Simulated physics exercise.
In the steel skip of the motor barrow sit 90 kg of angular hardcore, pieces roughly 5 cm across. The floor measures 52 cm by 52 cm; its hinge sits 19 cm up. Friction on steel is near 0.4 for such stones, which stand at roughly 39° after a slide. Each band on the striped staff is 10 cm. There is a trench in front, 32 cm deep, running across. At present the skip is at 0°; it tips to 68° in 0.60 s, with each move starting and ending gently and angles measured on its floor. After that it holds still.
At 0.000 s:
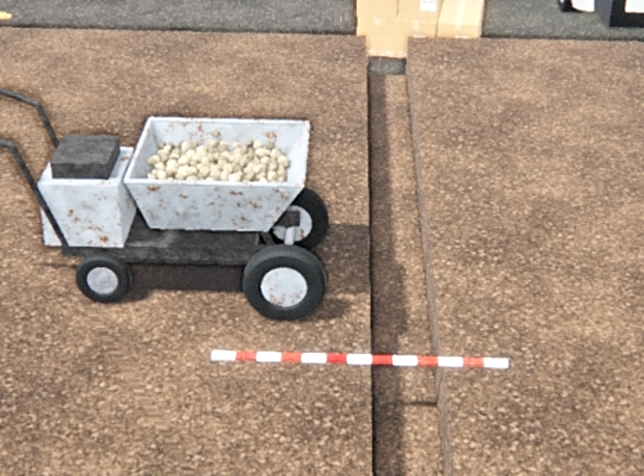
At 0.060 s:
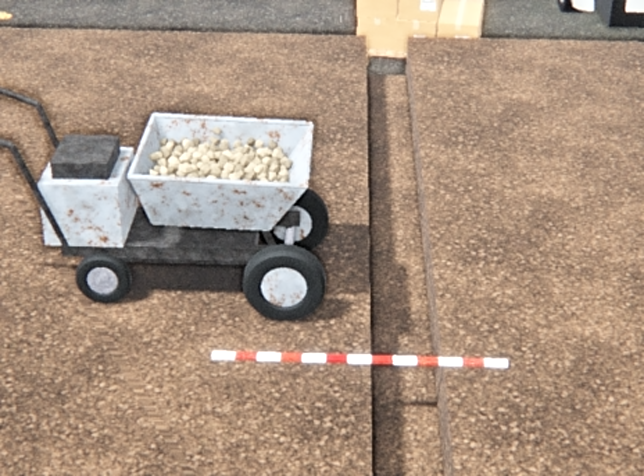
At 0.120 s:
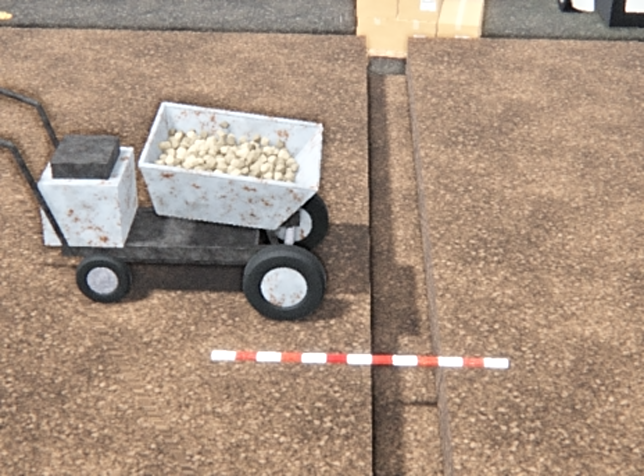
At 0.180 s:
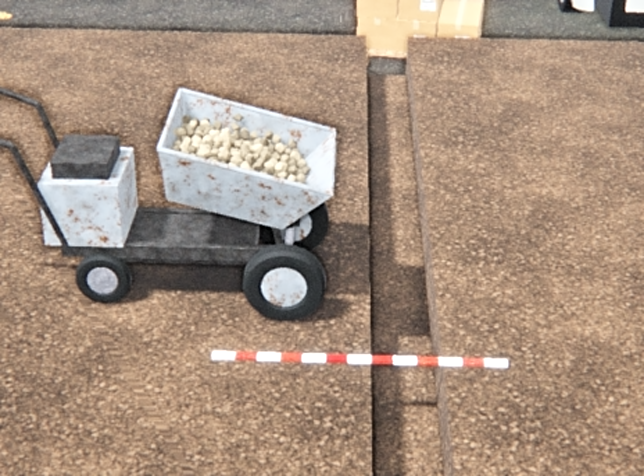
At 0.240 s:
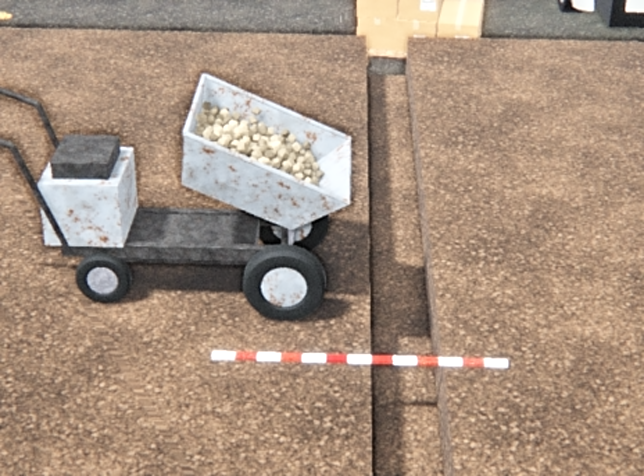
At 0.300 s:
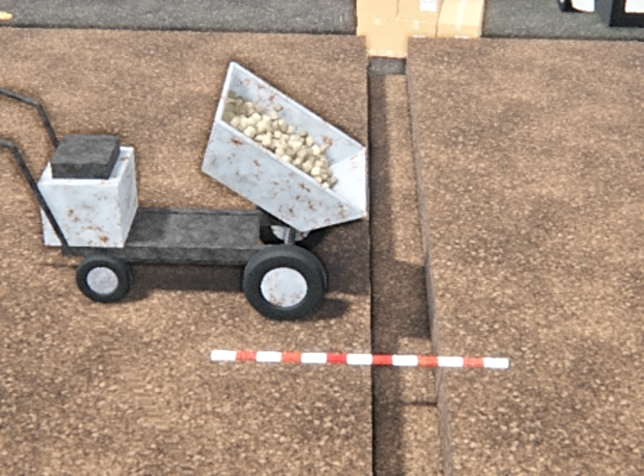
Rusty pale skip of pale stones on a motor barrow tilting steadily up toward the right beside a trench, wheels staying still.
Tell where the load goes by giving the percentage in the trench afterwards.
About 23 per cent of the load is in the trench.
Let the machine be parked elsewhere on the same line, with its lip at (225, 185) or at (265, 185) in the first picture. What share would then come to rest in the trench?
About 55 per cent first, then about 55 per cent.
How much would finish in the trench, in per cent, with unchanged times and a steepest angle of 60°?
The trench would hold about 20% of it.
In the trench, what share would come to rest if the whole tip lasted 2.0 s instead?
I'd put it at some 40 in a hundred.
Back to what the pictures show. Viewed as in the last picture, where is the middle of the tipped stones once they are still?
I'd put it close to (463, 288).
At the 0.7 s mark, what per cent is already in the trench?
Some 10 per cent.
After 0.4 s the floor is at 57°; 100 % in the skip; the foremost stones are at (363, 209).
After 0.7 s the floor is at 68°; 85 % in the skip, 12 % in the trench, 3 % past the trench; the foremost stones are at (456, 277).
After 1.0 s the floor is at 68°; 37 % in the skip, 16 % in the trench, 47 % past the trench; the foremost stones are at (576, 278).
After 3.0 s the floor is at 68°; 30 % in the skip, 23 % in the trench, 47 % past the trench; the foremost stones are past the picture's edge.
